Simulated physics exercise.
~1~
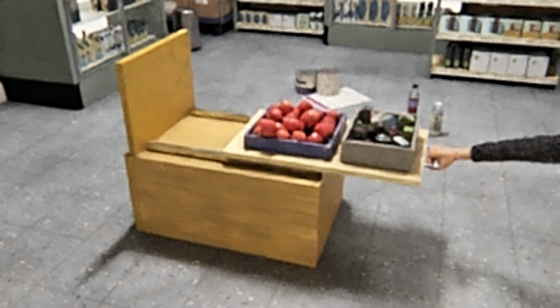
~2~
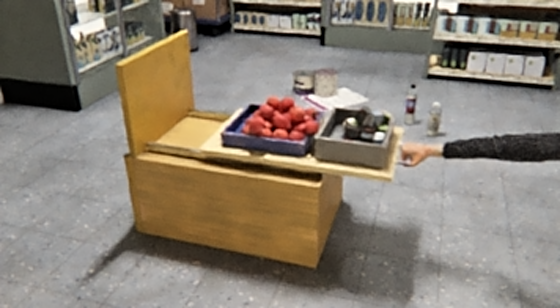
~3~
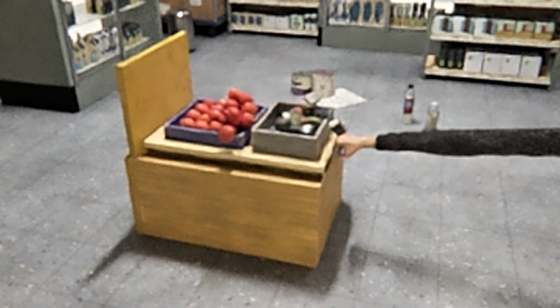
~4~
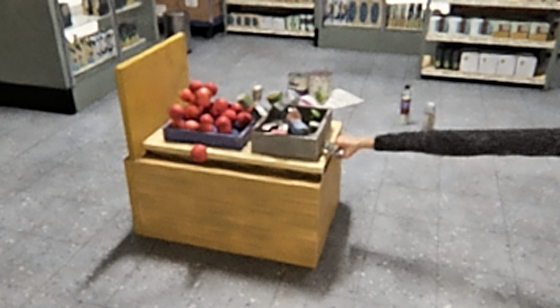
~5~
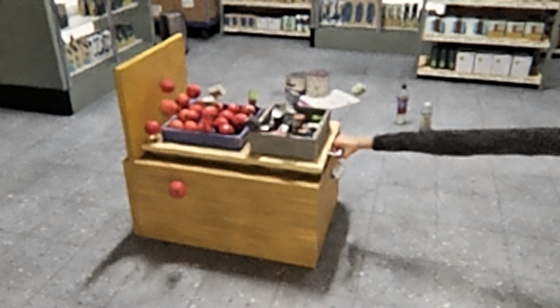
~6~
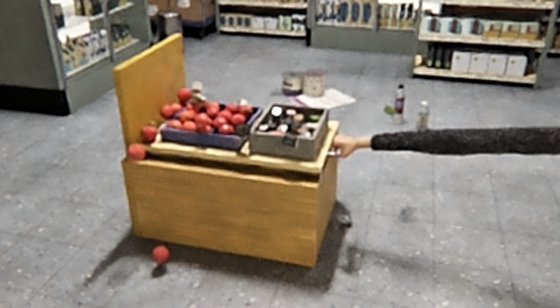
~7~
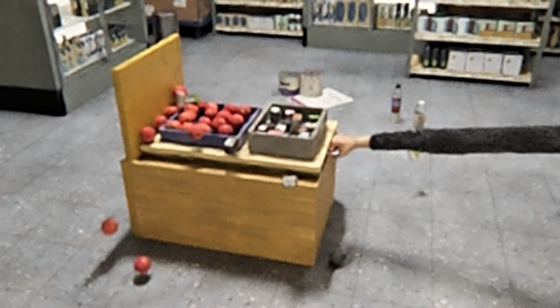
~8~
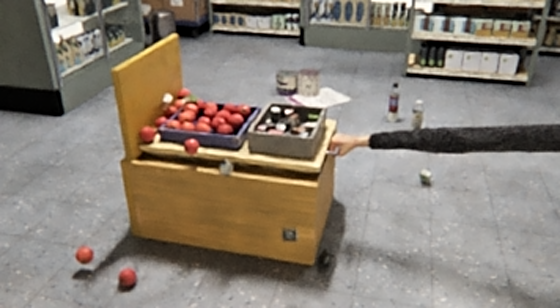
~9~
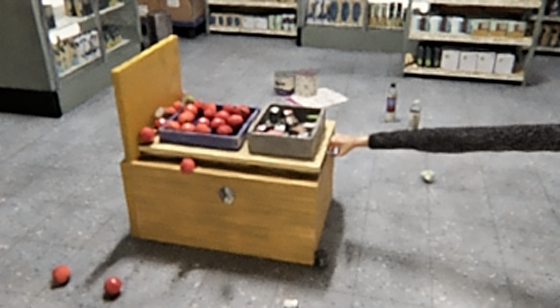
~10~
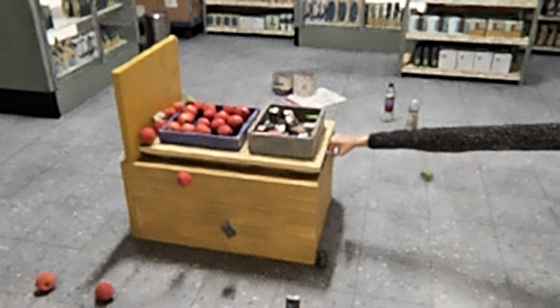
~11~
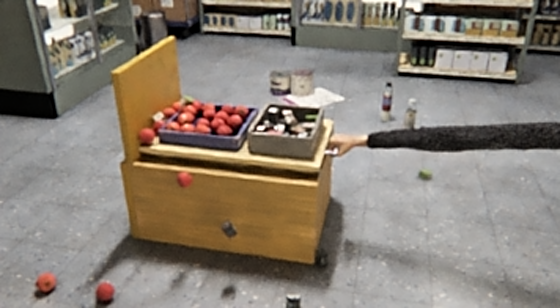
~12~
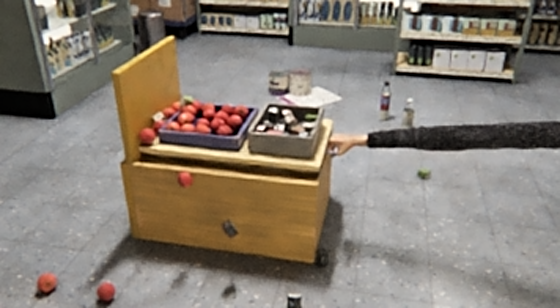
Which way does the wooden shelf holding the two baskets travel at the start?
It slides to the left, closing over the wooden base.
